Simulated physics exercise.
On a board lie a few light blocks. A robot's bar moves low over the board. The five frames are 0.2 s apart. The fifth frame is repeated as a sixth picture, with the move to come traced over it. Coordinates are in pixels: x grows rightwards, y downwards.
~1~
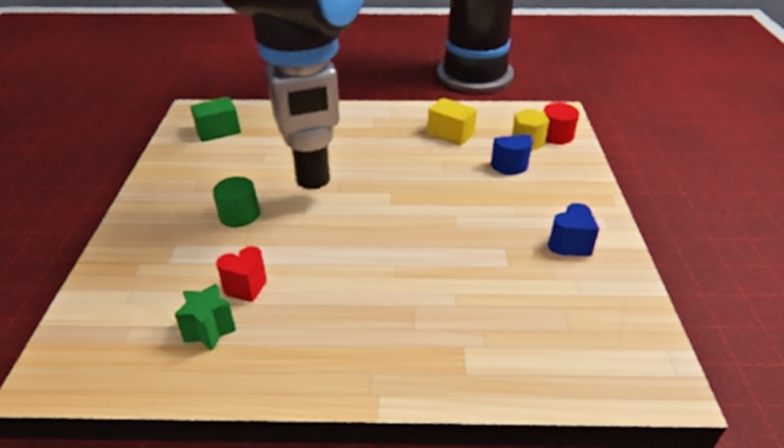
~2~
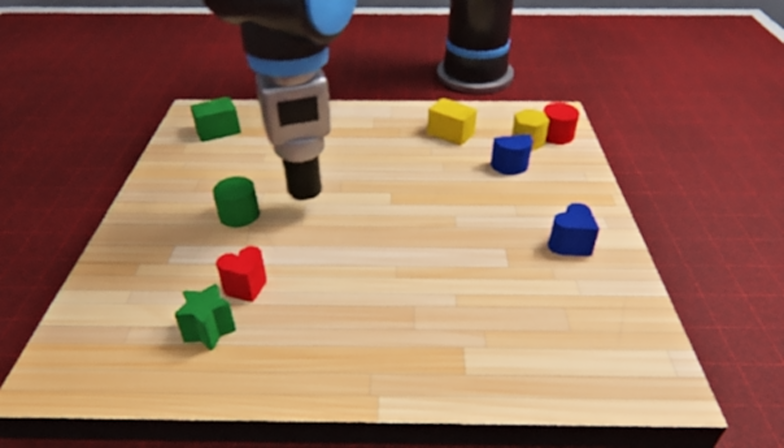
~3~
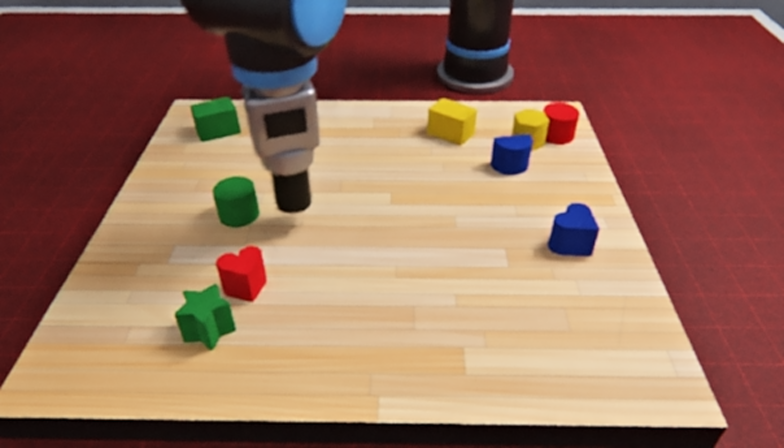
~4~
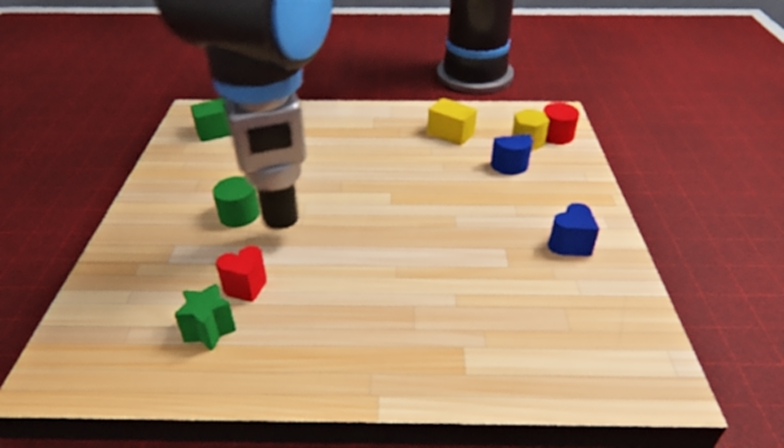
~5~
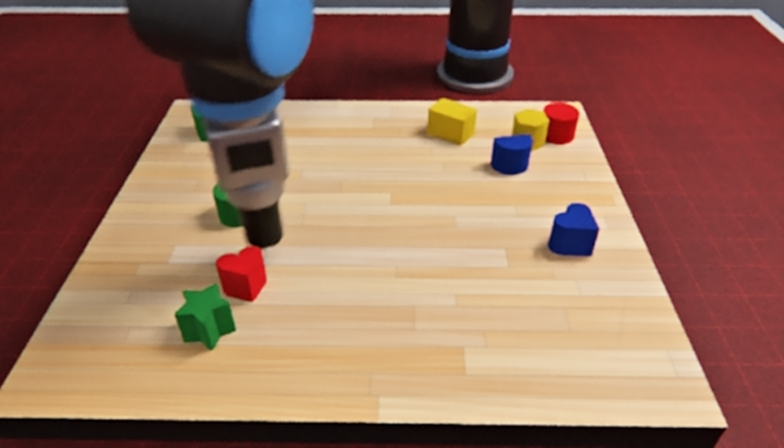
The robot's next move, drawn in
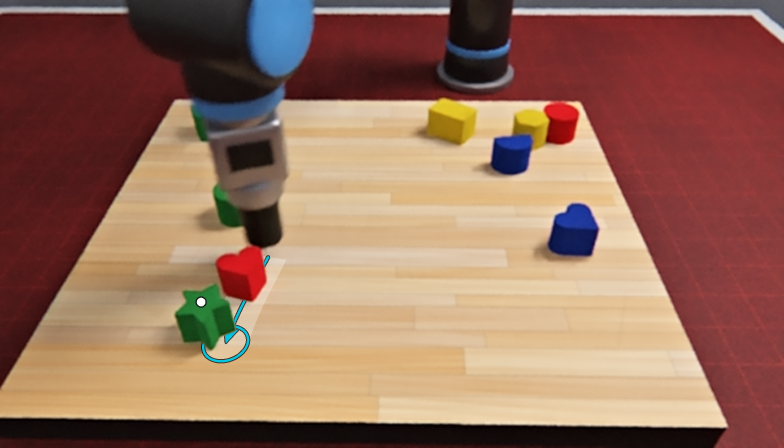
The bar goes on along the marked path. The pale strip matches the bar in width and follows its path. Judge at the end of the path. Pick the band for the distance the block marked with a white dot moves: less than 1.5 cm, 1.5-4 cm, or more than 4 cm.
The answer is over 4 cm.
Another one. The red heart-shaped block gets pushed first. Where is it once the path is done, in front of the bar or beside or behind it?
By then it is in front of the bar.
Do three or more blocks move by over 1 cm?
Going by the path, no.
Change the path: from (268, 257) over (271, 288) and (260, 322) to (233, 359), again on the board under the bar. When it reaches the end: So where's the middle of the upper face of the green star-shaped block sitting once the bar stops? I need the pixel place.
I think it will end close to (167, 316).
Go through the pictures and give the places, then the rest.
Bar's lower end at (313, 180); green star-shaped block at (201, 302); green disc at (233, 188); red heart-shaped block at (240, 260), in the first picture.
Bar at (305, 190); blocks still, in the second picture.
Bar at (294, 203); blocks still, in the third picture.
Bar at (281, 218); blocks still, in the fourth picture.
Bar at (264, 236); green star-shaped block at (201, 302); green disc partly hidden; red heart-shaped block at (240, 260), in the fifth picture.
Drawn move, from (268, 257) over (247, 297) to (226, 343); the dot is on the green star-shaped block.
What follows on the original path. One third of the way, bar at (249, 262); red heart-shaped block at (232, 280), turned 45° clockwise.
Two thirds of the way, bar at (234, 291); green star-shaped block at (172, 331); red heart-shaped block at (214, 312), turned 45° clockwise.
At the end, bar at (220, 322); green star-shaped block at (152, 348), turned 20° clockwise; green disc still; red heart-shaped block at (197, 345), turned 45° clockwise.
